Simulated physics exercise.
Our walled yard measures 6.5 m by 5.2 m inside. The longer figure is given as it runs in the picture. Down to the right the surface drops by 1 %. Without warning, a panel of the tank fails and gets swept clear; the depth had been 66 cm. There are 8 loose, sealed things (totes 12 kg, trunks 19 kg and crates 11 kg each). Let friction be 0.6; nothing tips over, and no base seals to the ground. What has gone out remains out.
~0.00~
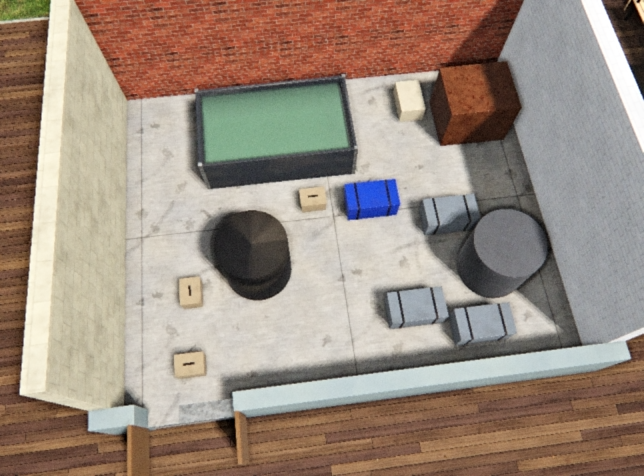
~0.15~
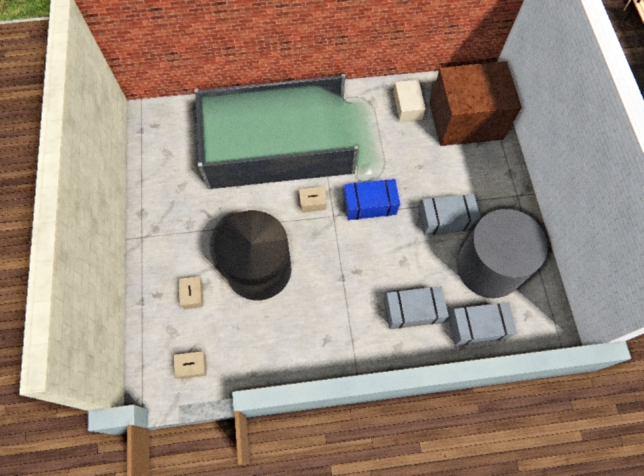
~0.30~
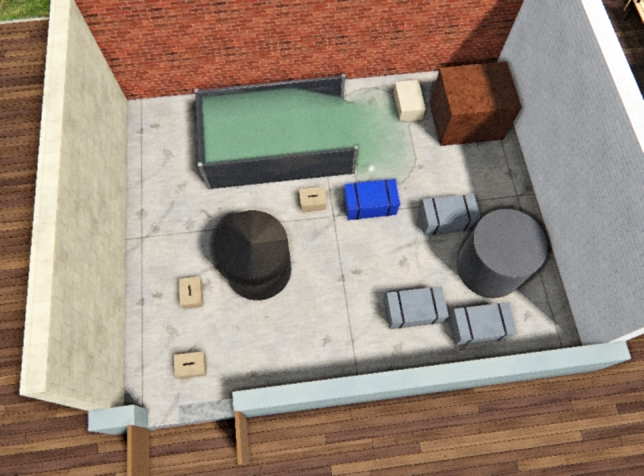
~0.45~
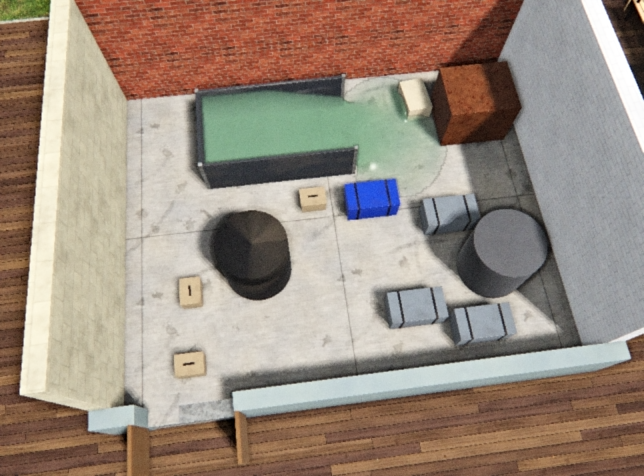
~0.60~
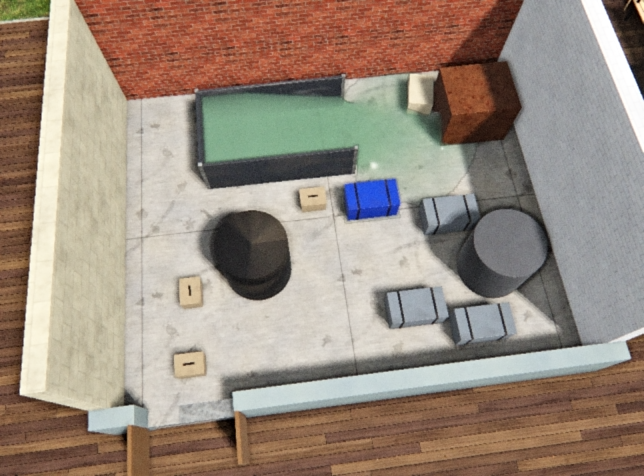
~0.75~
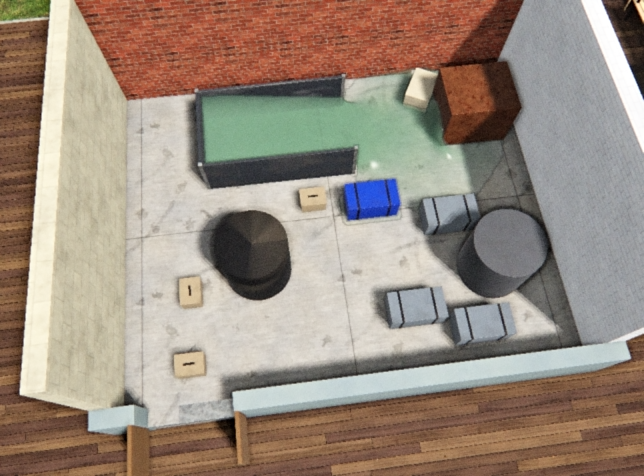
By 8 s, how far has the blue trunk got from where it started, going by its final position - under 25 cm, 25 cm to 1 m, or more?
Its displacement will be medium.
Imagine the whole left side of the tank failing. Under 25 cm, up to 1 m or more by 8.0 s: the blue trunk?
In that case the blue trunk holds its place.
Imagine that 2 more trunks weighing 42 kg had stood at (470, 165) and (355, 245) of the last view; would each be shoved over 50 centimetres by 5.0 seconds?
In sequence: Beyond it, then within it.
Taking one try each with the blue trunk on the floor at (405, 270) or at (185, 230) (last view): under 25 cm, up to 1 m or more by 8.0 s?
Run 1: It is pushed far off. Run 2: It remains nearly still.
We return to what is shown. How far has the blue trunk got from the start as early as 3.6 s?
0 cm or so by then.
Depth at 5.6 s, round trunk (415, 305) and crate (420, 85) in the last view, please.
Depth approx. 8 cm / 13 cm.
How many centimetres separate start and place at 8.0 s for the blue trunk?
Around 40 cm from the start.
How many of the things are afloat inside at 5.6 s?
At that moment it comes to 4.
After 1.6 s the blue trunk is near (372, 194), 0.0 m from its start, aground; 0 of 8 are out; 0 afloat.
After 3.6 s the blue trunk is near (372, 194), 0.0 m from its start, aground; 0 of 8 are out; 1 afloat.
After 5.6 s the blue trunk is near (370, 196), 0.1 m from its start, aground; 0 of 8 are out; 4 afloat.
After 8.0 s the blue trunk is near (355, 215), 0.4 m from its start, aground; 0 of 8 are out; 3 afloat.
